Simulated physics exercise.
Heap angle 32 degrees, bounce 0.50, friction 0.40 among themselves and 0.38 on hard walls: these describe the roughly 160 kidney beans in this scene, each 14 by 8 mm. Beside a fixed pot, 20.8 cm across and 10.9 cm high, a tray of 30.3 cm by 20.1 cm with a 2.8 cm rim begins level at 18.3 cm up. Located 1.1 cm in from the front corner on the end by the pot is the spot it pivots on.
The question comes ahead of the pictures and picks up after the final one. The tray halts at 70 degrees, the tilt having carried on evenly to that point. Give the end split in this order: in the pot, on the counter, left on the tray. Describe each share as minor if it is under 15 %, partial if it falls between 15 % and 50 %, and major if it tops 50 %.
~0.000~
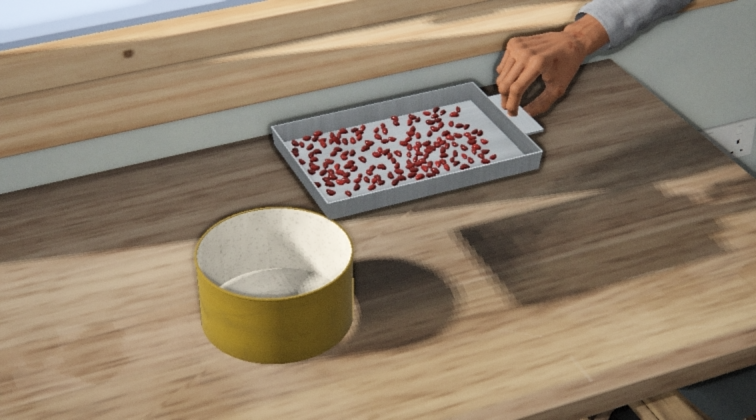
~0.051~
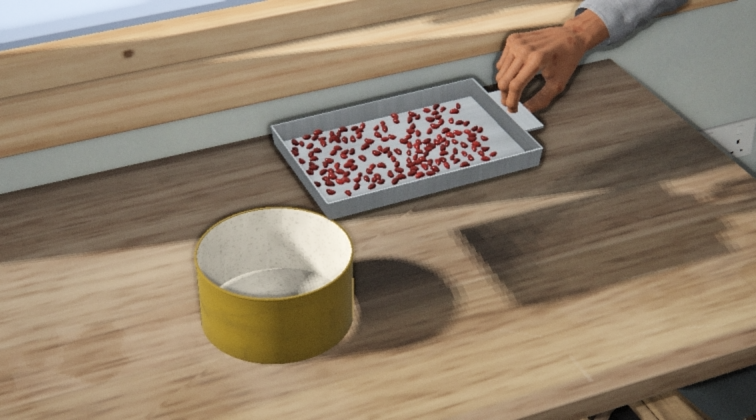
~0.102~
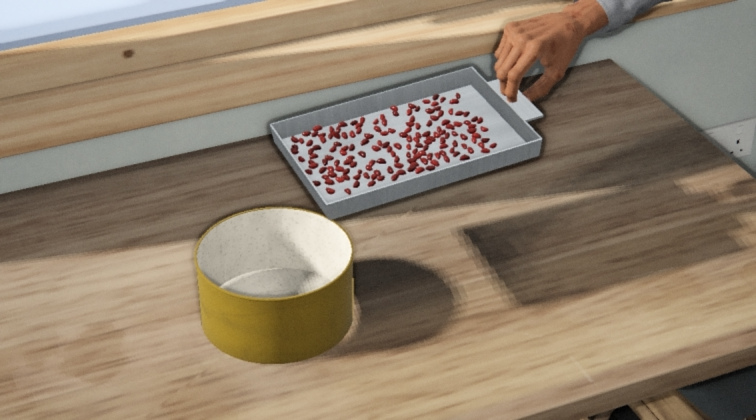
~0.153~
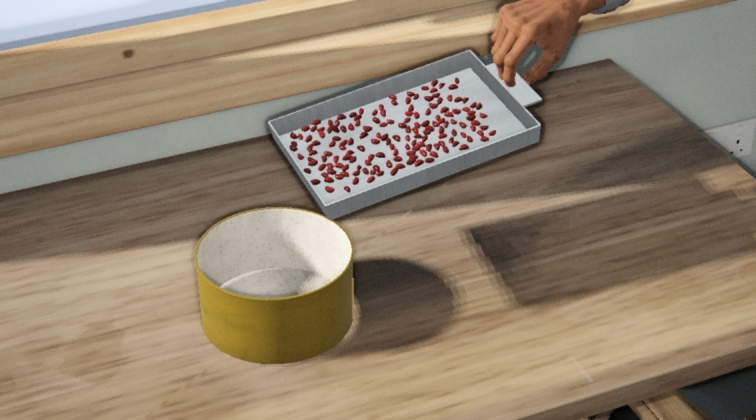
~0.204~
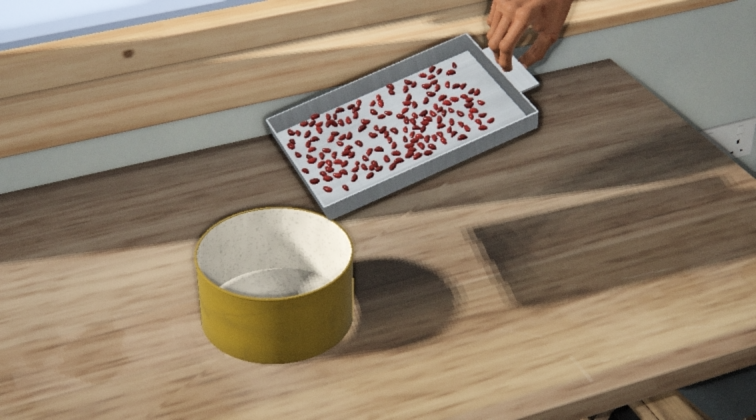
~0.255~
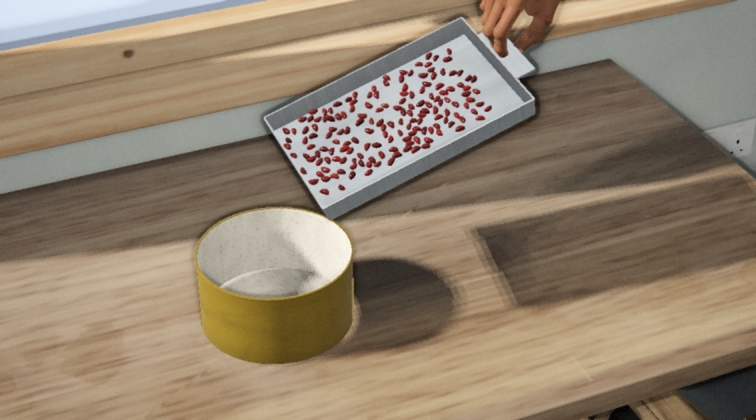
Pot: Looks set for a partial amount, counter: Looks set for a minimal amount, left on the tray: Looks set for the better part.
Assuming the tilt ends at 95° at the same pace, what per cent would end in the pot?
It would be near 95 per cent.
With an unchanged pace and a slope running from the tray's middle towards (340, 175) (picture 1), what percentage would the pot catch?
About 25 per cent.
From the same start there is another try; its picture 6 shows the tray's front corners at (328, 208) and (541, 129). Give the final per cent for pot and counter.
Per cent by place - pot 0, counter 25.
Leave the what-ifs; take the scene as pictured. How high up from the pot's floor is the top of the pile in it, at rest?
1.5 cm.
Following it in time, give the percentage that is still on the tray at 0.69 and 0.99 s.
Earlier moment 100, later moment 65.
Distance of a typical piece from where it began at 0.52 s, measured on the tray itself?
About 6 cm.
After 0.52 s, tilt 45 degrees; the tray holds 100 %, the pot 0 %.
Then, at 0.69 s, tilt 61 degrees; the tray holds 100 %, the pot 0 %.
Then, at 0.99 s, tilt 70 degrees; the tray holds 65 %, the pot 25 %.
By 2.0 s all is still; pot 35 %, counter 5 %, tray 60 %.
